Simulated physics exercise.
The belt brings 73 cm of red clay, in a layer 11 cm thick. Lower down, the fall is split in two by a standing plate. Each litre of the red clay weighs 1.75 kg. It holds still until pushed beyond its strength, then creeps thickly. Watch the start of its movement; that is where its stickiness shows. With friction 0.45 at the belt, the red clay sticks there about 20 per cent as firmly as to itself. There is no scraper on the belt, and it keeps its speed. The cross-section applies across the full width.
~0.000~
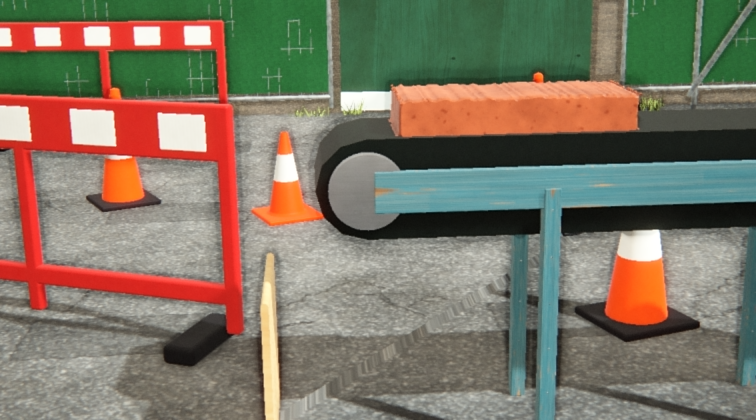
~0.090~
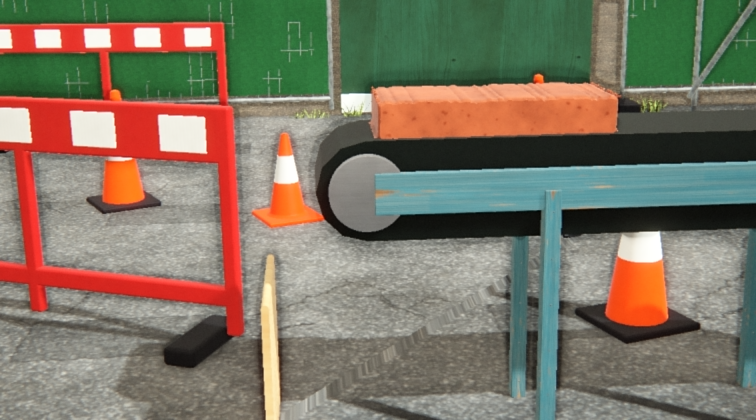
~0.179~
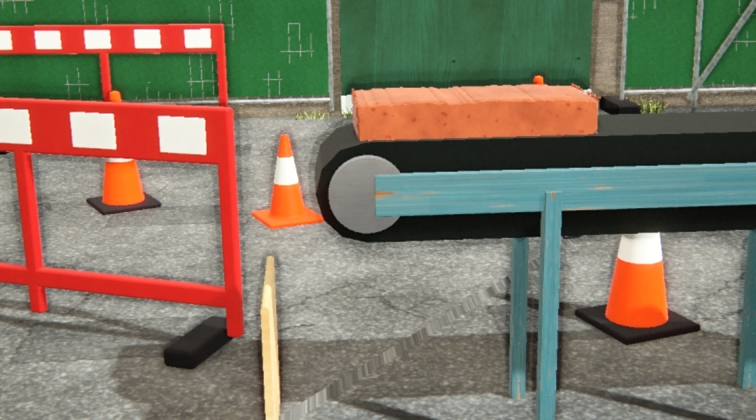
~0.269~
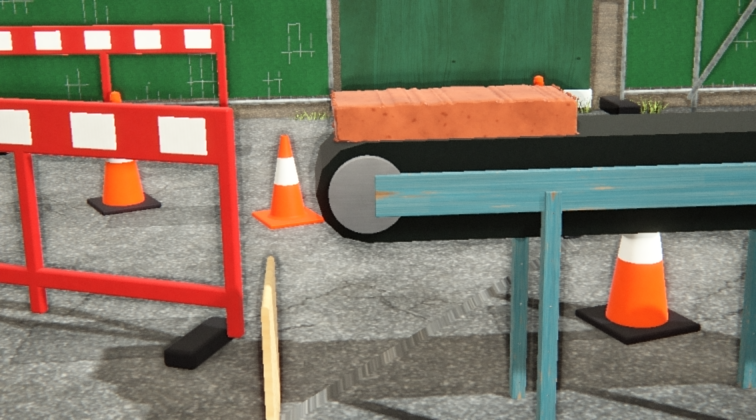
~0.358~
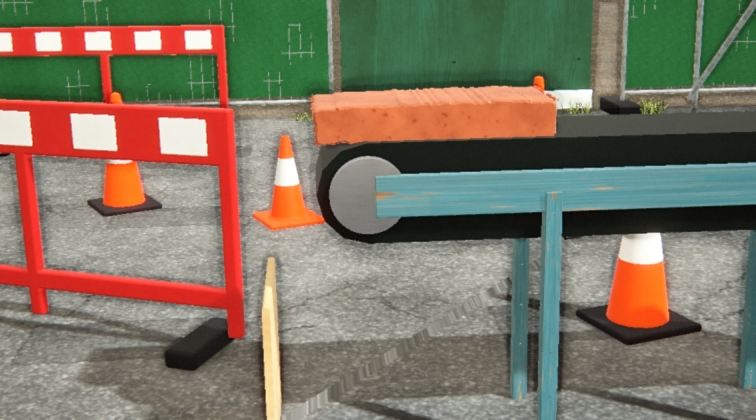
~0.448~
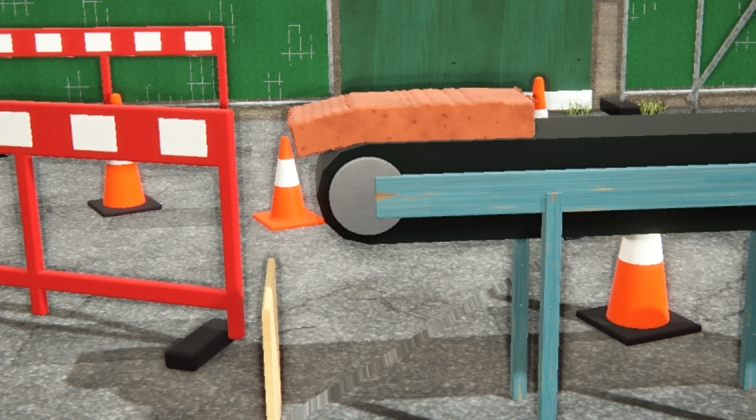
At first, a slab of red clay lies flat on a black conveyor belt with a blue frame, beside red and white barriers and orange cones. The belt carries it steadily left, past the top of the roller, until its front end juts beyond the roller and bends slightly downward.
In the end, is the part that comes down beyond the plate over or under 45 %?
The share is in excess of 45 percent.
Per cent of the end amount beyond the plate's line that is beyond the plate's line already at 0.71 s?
Roughly 10 percent.
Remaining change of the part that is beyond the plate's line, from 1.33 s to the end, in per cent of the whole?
Roughly 16 per cent.
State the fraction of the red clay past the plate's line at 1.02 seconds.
That comes to about 25 per cent.
After 0.71 s, 7 % is beyond the plate's line.
After 1.02 s, 26 % is beyond the plate's line.
After 1.33 s, 43 % is beyond the plate's line.
After 1.64 s, 59 % is beyond the plate's line.
After 2.92 s, at the end, 59 % is beyond the plate's line.
